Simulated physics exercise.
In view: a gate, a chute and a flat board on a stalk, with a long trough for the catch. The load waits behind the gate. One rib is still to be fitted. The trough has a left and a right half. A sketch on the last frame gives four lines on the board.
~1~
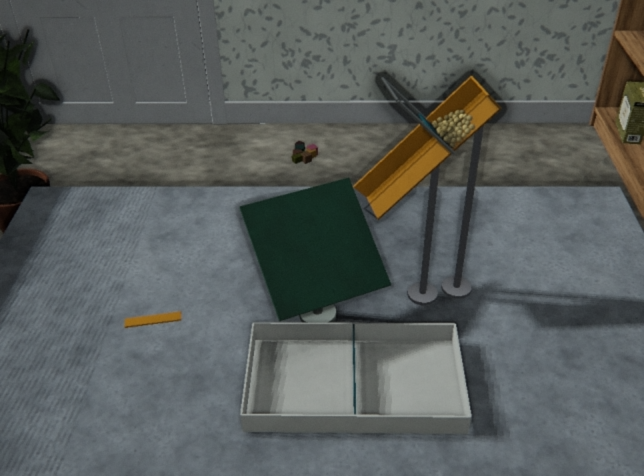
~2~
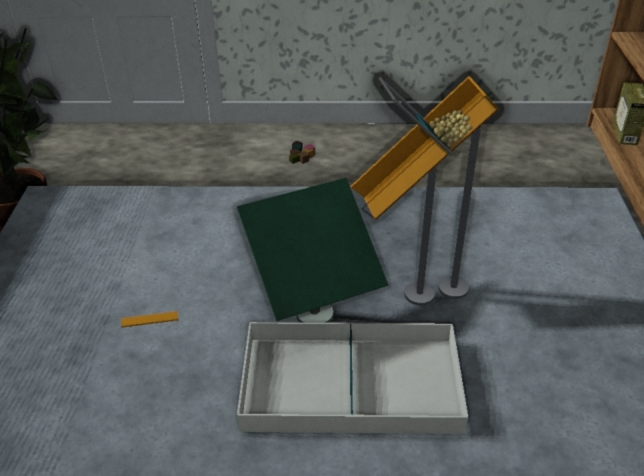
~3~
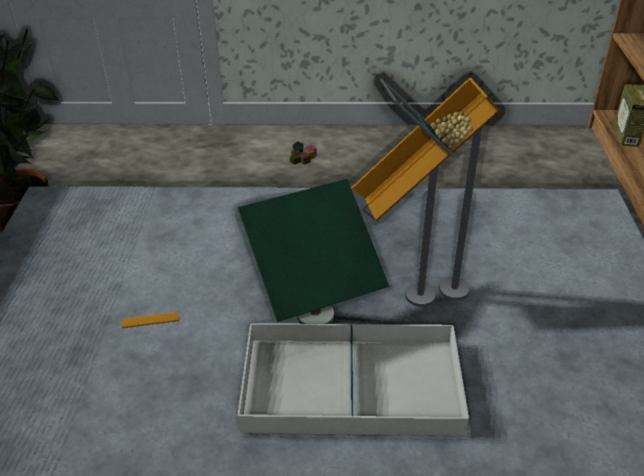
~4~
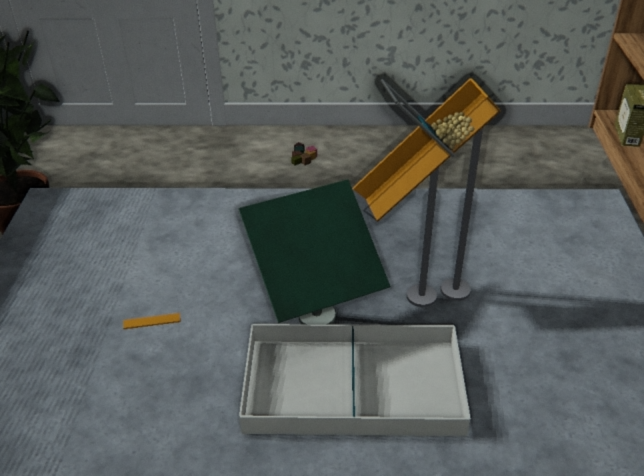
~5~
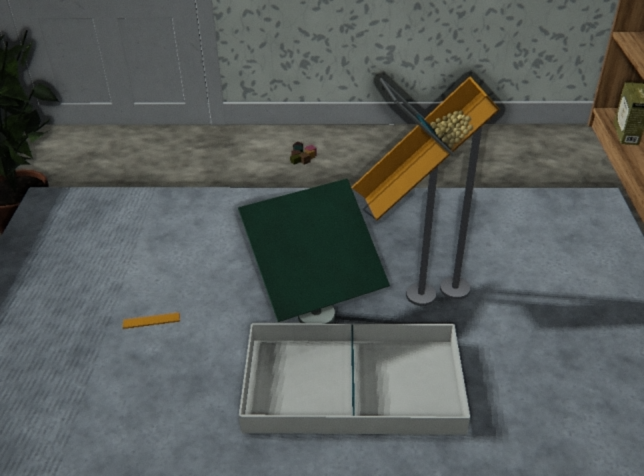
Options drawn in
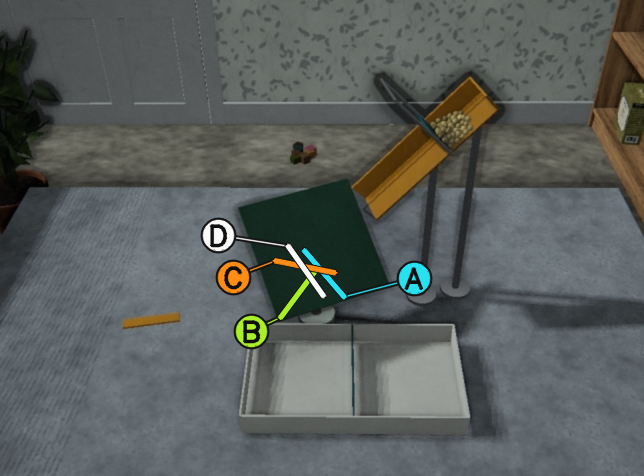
Nothing in the scene moves apart from a very slight shift of the whole view. A pile of pale beans sits behind the closed gate high in a sloping orange chute, above a tilted dark green board and a pale, two-part trough, and all stay in place throughout.
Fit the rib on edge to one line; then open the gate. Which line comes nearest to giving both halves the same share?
Line D.
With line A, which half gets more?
Right.
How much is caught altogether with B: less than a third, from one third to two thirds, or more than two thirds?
It is more than two thirds.
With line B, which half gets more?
More lands on the left.
On the marked copy, line A from (304, 250) to (344, 296); line B from (315, 270) to (280, 317); line C from (275, 260) to (334, 272); line D from (288, 246) to (323, 295).
If A is chosen, of what is caught, a small part in the left half, nearly all in the right.
If B is chosen, of what is caught, most in the left half, about a quarter in the right.
If C is chosen, of what is caught, a small part in the left half, most in the right.
If D is chosen, of what is caught, about half in the left half, about half in the right.
